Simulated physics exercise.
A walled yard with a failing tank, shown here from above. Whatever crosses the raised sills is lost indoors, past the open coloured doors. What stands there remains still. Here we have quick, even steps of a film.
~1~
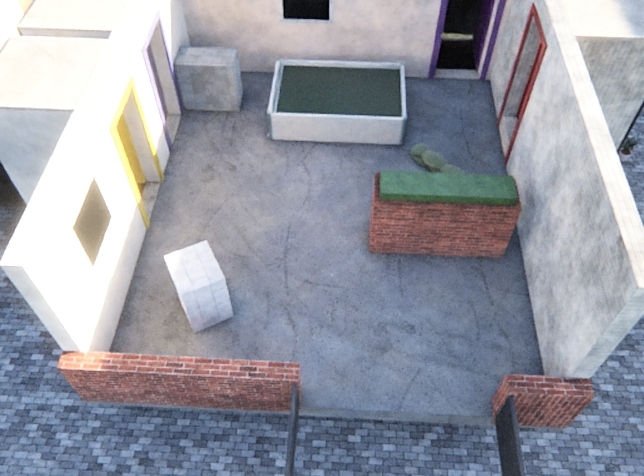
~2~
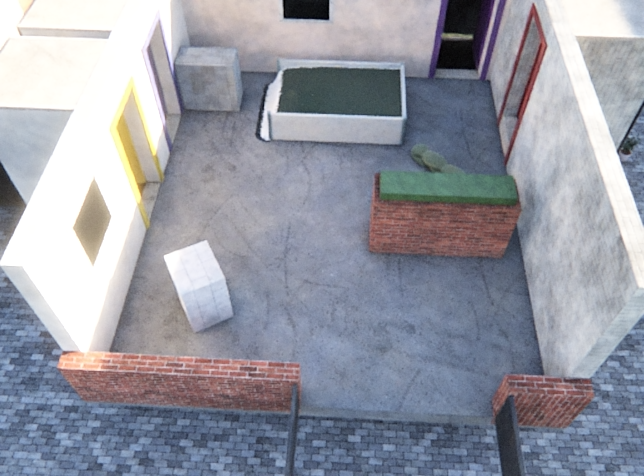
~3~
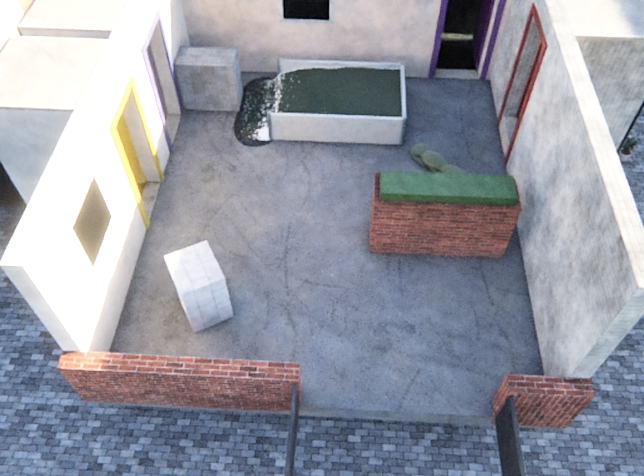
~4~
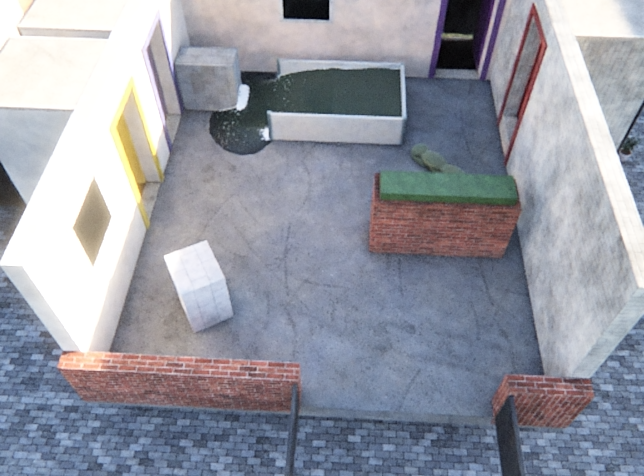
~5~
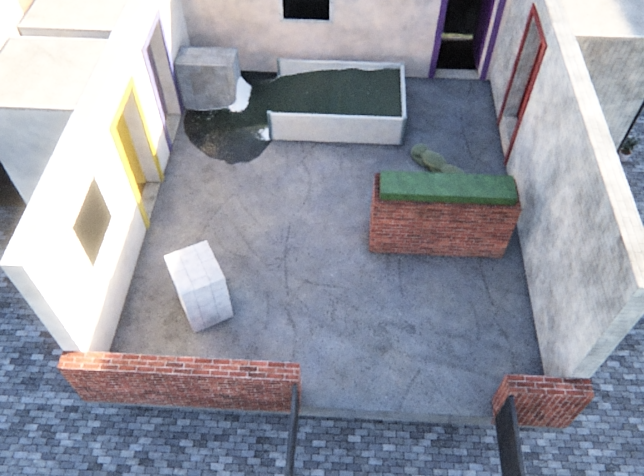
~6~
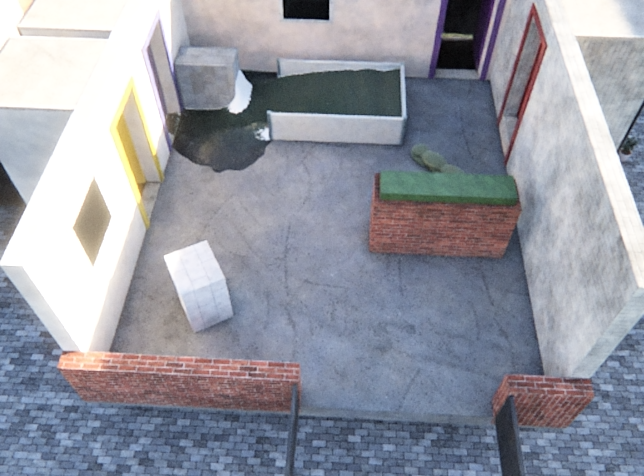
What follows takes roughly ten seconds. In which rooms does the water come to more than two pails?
Behind the blue door, more than two pails; behind the yellow door, more than two pails; behind the red door, two pails or fewer; behind the purple door, two pails or fewer.
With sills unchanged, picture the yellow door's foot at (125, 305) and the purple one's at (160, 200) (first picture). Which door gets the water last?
That's the red one.
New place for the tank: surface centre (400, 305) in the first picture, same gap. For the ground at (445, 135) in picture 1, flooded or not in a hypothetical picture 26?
Spared.
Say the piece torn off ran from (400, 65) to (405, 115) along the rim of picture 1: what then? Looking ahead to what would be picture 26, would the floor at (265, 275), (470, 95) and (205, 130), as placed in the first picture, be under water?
Unwetted, submerged, unwetted.
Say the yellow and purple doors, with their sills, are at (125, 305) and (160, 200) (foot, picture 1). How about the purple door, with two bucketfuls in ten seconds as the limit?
As it turns out, the purple one runs over.
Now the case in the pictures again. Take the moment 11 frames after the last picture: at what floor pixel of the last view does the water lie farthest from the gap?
Close to (136, 267).
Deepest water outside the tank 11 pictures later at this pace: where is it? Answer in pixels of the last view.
Somewhere near (200, 87), I think.
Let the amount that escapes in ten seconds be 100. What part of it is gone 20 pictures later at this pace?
My estimate is roughly 60 percent.
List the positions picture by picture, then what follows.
In the first frame, still water in the open tank at (338, 91).
In the second frame, the front is at (264, 138), out from the gap at (277, 102).
In the third frame, water pours out at (277, 104) and has run to (244, 140).
In the fourth frame, water pours out at (277, 105) and has run to (216, 134).
In the fifth frame, the front is at (190, 131), out from the gap at (277, 105).
In the sixth frame, the front is at (174, 142), out from the gap at (277, 105).
A moment on, water covers 15 % of the floor; the blue door over two buckets in, the yellow door not reached, the red door not reached, the purple door not reached.
Next, water covers 20 % of the floor; the blue door far over two buckets in, the yellow door under two buckets in, the red door not reached, the purple door not reached.
Then, water covers 30 % of the floor; the blue door far over two buckets in, the yellow door over two buckets in, the red door not reached, the purple door wet at the sill, nothing in.
Later, water covers 50 % of the floor; the blue door far over two buckets in, the yellow door over two buckets in, the red door wet at the sill, nothing in, the purple door under two buckets in.
In the end, water covers 70 % of the floor; the blue door far over two buckets in, the yellow door over two buckets in, the red door wet at the sill, nothing in, the purple door under two buckets in.
